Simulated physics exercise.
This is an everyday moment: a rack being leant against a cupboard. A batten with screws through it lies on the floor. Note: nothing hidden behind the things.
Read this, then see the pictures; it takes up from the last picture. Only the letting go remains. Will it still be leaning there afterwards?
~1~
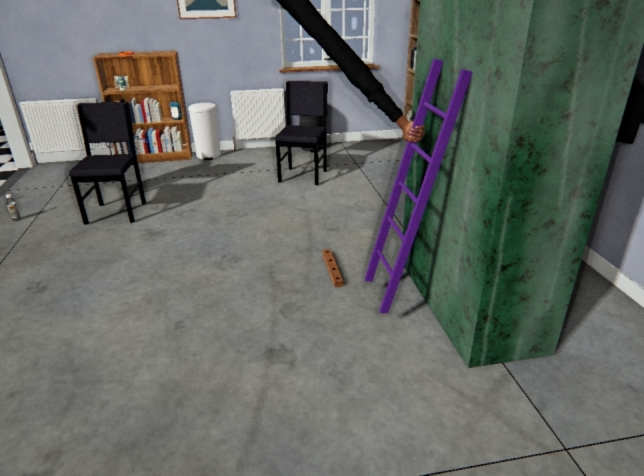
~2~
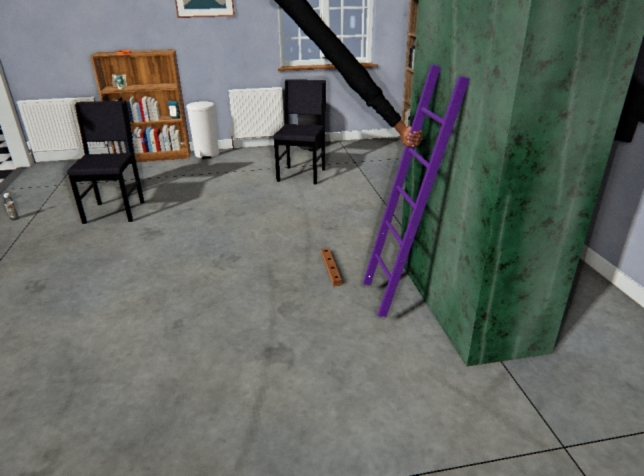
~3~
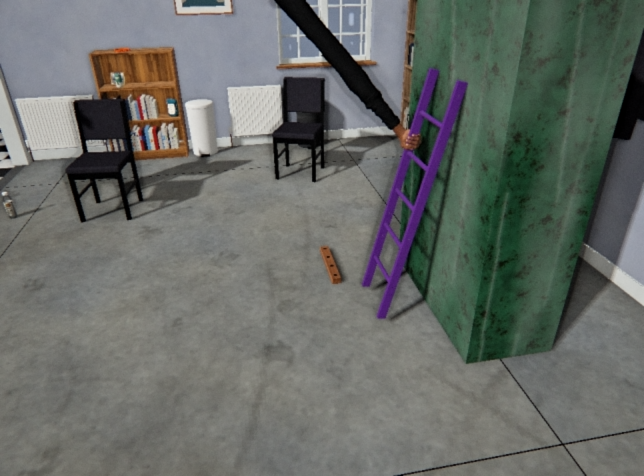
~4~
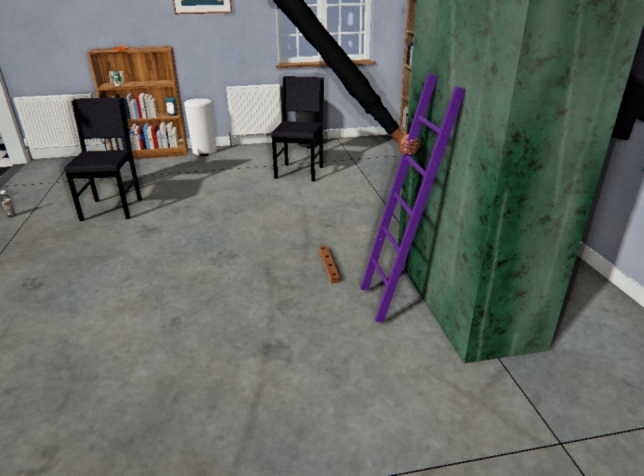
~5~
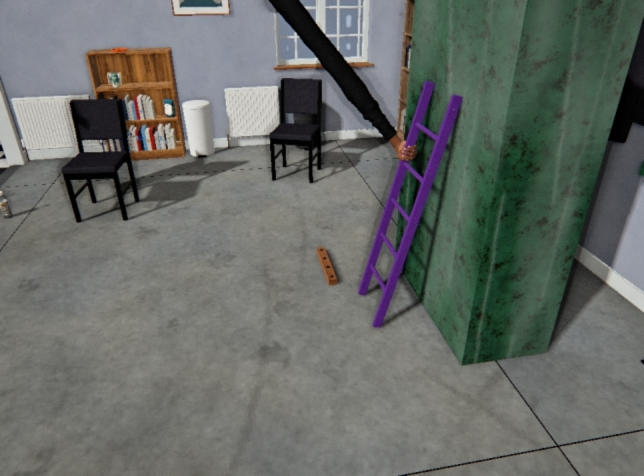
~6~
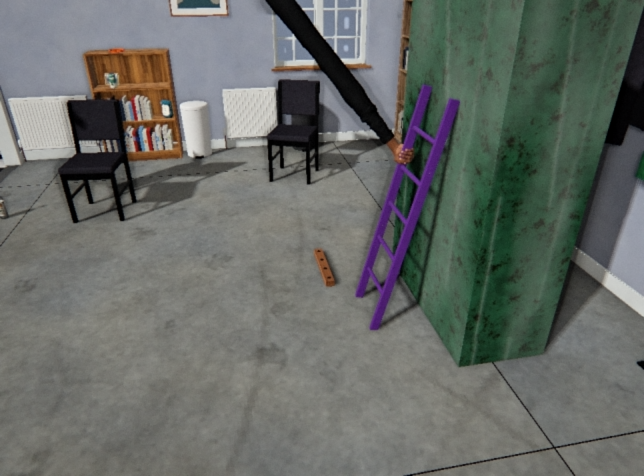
Chances are it will stand its ground.
Then, 0.30 s after the last picture, purple rack at rest near (399, 214).
At rest, the purple rack stays up, near (399, 214).
